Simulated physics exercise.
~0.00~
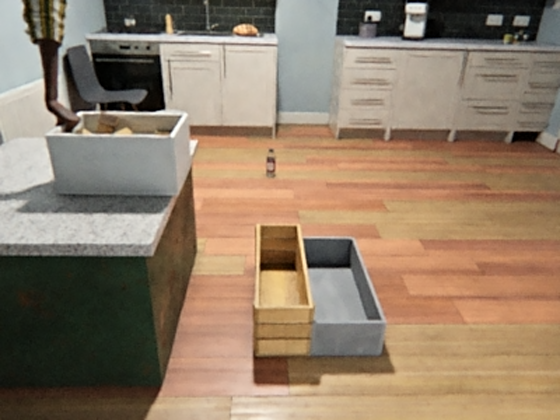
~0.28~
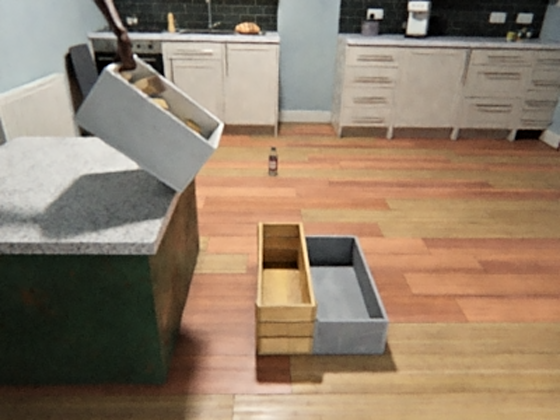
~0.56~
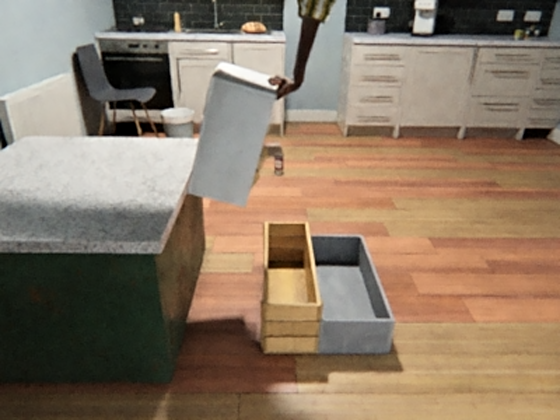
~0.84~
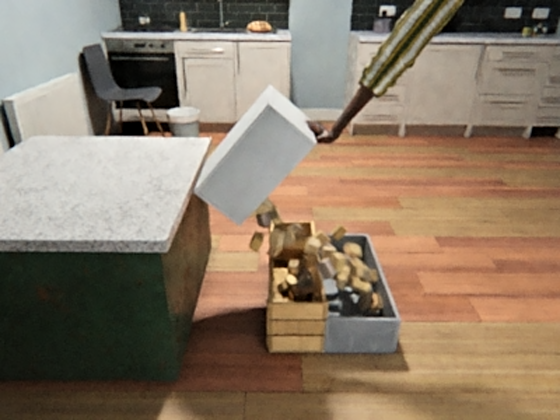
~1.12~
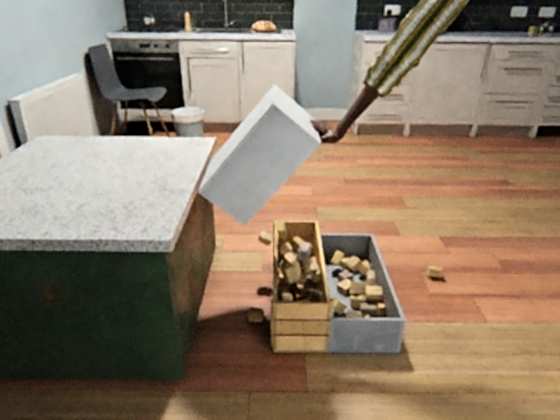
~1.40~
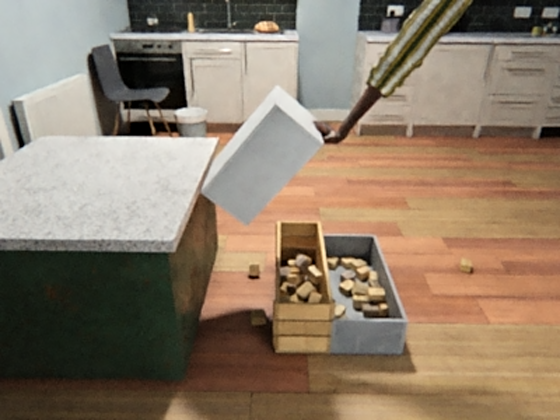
In this clip, an arm tips a white crate over the edge of a speckled-topped bench, spilling small wooden blocks into a wooden tote and the grey tote beside it, until both hold a pile and a few strays lie on the floor, the crate still held tilted.
